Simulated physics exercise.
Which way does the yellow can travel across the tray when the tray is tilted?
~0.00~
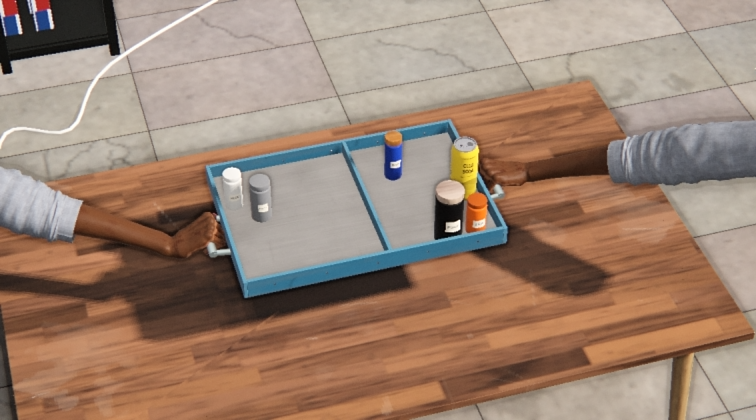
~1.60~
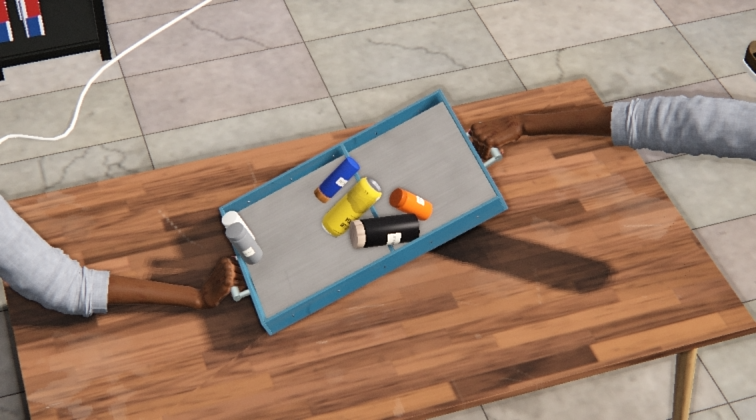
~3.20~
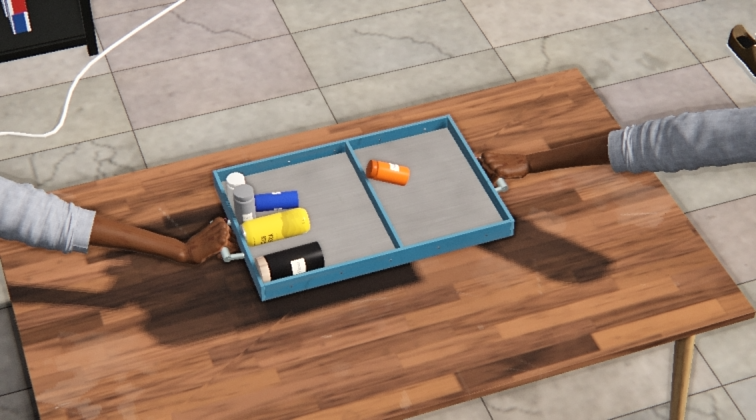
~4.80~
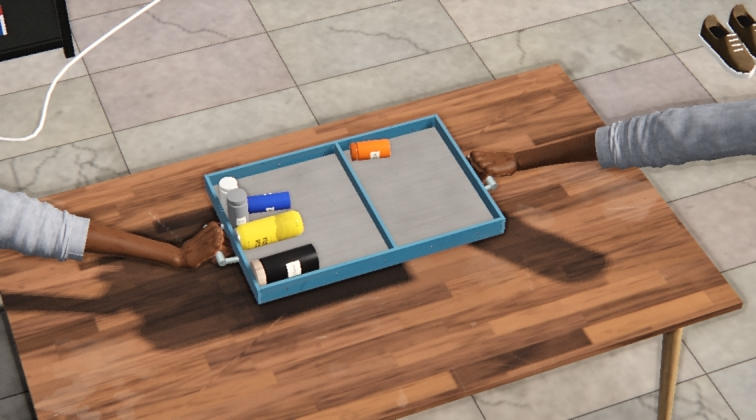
The yellow can moves to the left, ending up on its side in the left part of the tray.
